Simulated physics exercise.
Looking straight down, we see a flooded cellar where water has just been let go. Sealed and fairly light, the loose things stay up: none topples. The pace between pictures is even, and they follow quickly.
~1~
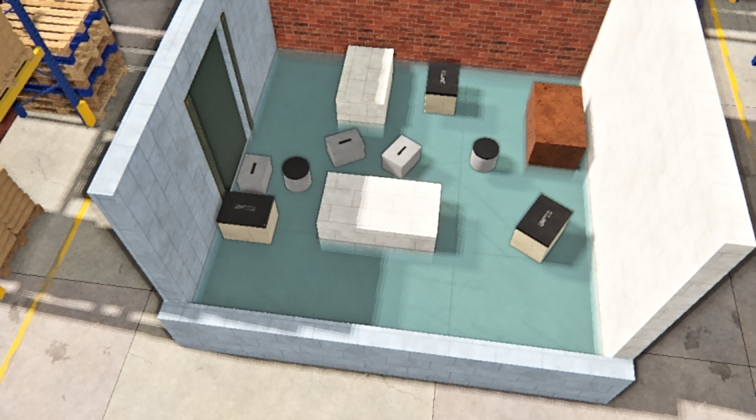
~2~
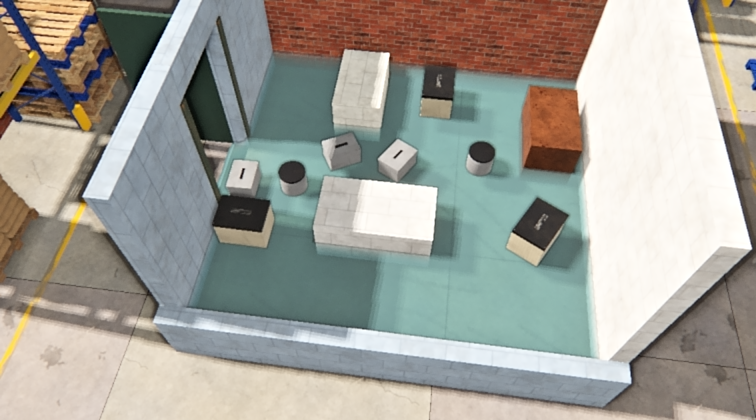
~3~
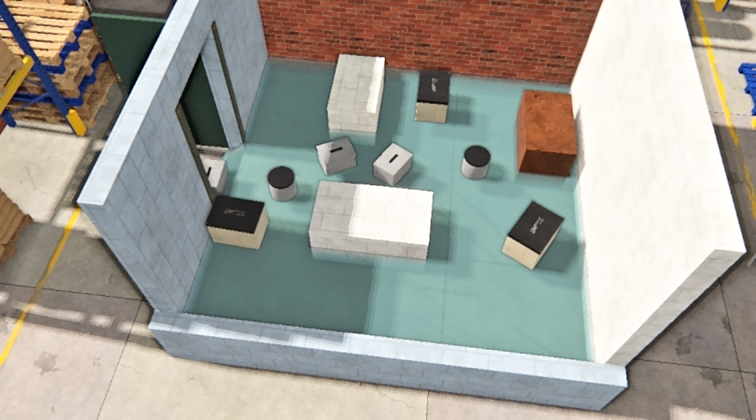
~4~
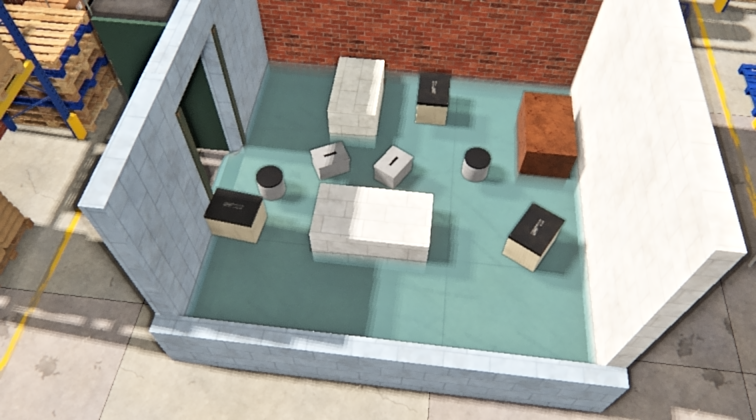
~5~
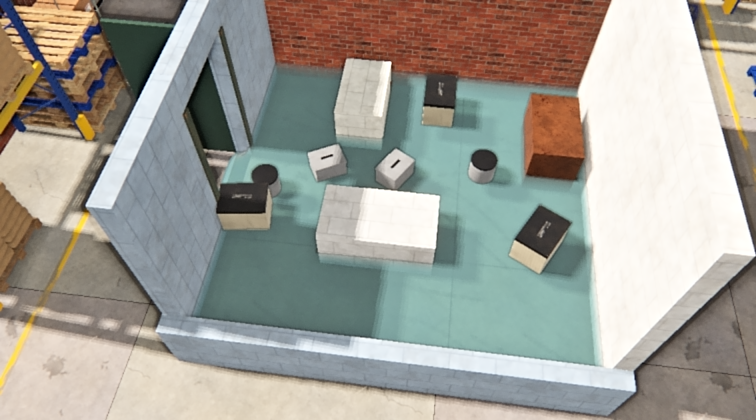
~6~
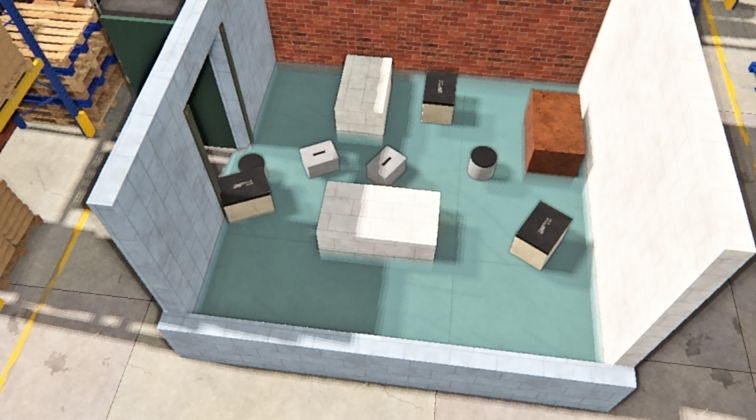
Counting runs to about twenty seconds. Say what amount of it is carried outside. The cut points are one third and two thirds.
I expect the portion to fall at two thirds or beyond.
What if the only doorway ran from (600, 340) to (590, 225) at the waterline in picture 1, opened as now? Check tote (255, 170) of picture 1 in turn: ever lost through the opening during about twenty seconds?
My call: Left behind.
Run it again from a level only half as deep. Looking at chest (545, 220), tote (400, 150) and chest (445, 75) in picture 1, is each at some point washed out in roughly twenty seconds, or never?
As listed: Remained, escaped, remained.
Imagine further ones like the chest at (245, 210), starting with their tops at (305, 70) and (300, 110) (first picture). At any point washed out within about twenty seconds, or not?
Taking them in the order asked, the first is removed while the second is removed.
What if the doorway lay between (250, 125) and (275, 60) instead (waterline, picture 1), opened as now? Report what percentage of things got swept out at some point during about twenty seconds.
Close to 80 percent.
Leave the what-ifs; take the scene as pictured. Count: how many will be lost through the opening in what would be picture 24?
That makes 5.
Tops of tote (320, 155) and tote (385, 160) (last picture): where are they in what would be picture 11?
First object around (242, 152); second object around (323, 160).
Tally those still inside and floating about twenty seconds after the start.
It works out to 1.
A moment on, 3 of 8 are out; 5 afloat.
Next, 5 of 8 are out; 3 afloat.
Later, 5 of 8 are out; 3 afloat.
In the end, 7 of 8 are out; 1 afloat.
